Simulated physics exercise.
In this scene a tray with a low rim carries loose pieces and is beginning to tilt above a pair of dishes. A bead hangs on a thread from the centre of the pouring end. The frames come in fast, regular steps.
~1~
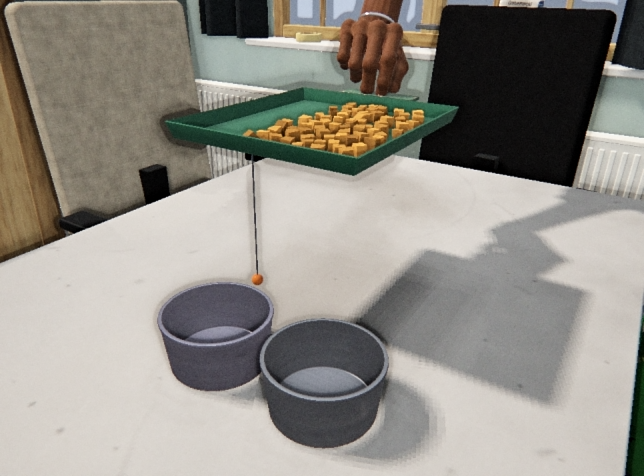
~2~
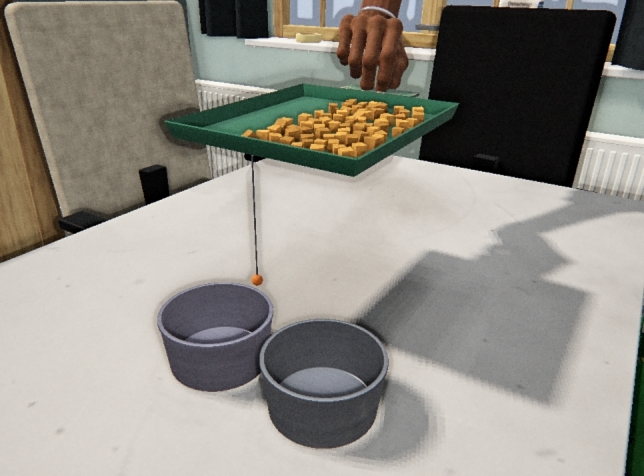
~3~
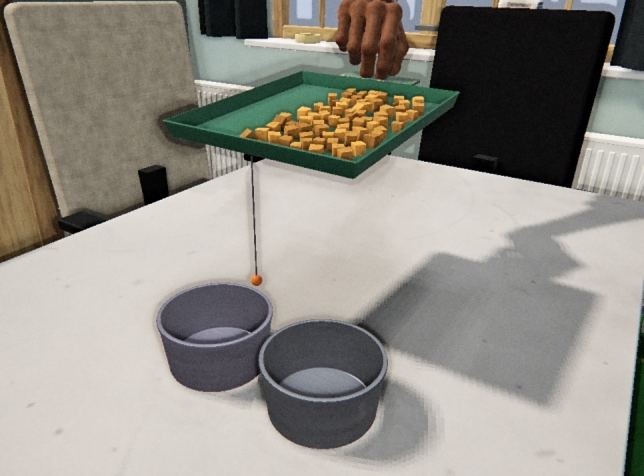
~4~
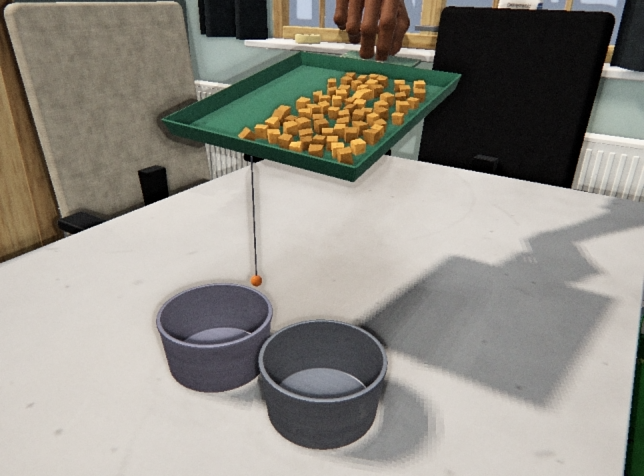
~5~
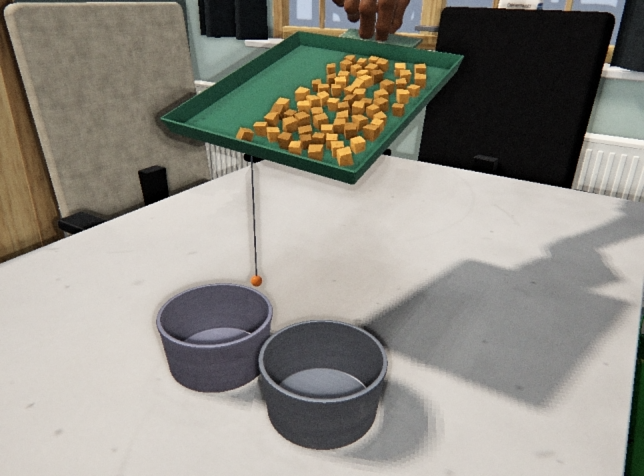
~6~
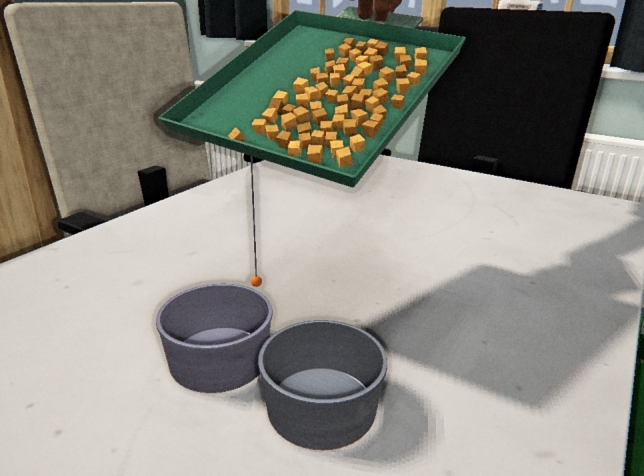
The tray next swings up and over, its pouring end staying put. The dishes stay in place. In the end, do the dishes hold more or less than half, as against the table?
The catch is better than half, if you ask me.
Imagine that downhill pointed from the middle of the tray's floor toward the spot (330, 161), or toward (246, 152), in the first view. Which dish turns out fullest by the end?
Outcome by order - one: Right side; two: Left side.
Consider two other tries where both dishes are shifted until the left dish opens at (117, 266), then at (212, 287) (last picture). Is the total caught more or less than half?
First try: A minority; second try: A minority.
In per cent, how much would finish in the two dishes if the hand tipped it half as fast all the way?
I'd expect close to 60 per cent.
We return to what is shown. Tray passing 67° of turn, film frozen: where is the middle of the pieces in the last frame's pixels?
Near the pixel (316, 126).
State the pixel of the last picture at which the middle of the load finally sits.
I'd put the middle somewhere around (292, 404).
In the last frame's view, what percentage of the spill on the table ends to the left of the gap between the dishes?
About 80 percent.
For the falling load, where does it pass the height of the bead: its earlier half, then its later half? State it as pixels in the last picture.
The leading part at (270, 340), the rest of it at (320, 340).
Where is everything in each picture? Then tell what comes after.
Corners of the pouring end at (172, 121) and (355, 156), level; middle of the load at (335, 128), croutons; left dish at (179, 359); right dish at (289, 413); bead on its thread at (258, 280), in the first frame.
Corners of the pouring end at (172, 121) and (355, 157), level; middle of the load at (335, 127), in the second frame.
Corners of the pouring end at (171, 120) and (354, 159), tipped barely, lowest at the right corner; middle of the load at (334, 121), in the third frame.
Corners of the pouring end at (169, 118) and (353, 164), tipped a little, lowest at the right corner; middle of the load at (334, 113), in the fourth frame.
Corners of the pouring end at (168, 117) and (353, 167), tipped clearly, lowest at the right corner; middle of the load at (334, 105), in the fifth frame.
Corners of the pouring end at (166, 116) and (352, 172), tipped clearly, lowest at the right corner; middle of the load at (332, 97); left dish at (177, 361); right dish at (288, 415), in the sixth frame.
Soon after the last picture, tray tipped steeply; all on the tray.
A little later, tray tipped past a quarter turn; nearly all on the tray; a stray few in the right dish; a stray few in the air.
Later still, tray tipped past a quarter turn; about half in the right dish; about a quarter in the left dish; about a third outside both.
At rest, tray tipped past a quarter turn; about half in the right dish; about a quarter in the left dish; about a third outside both.
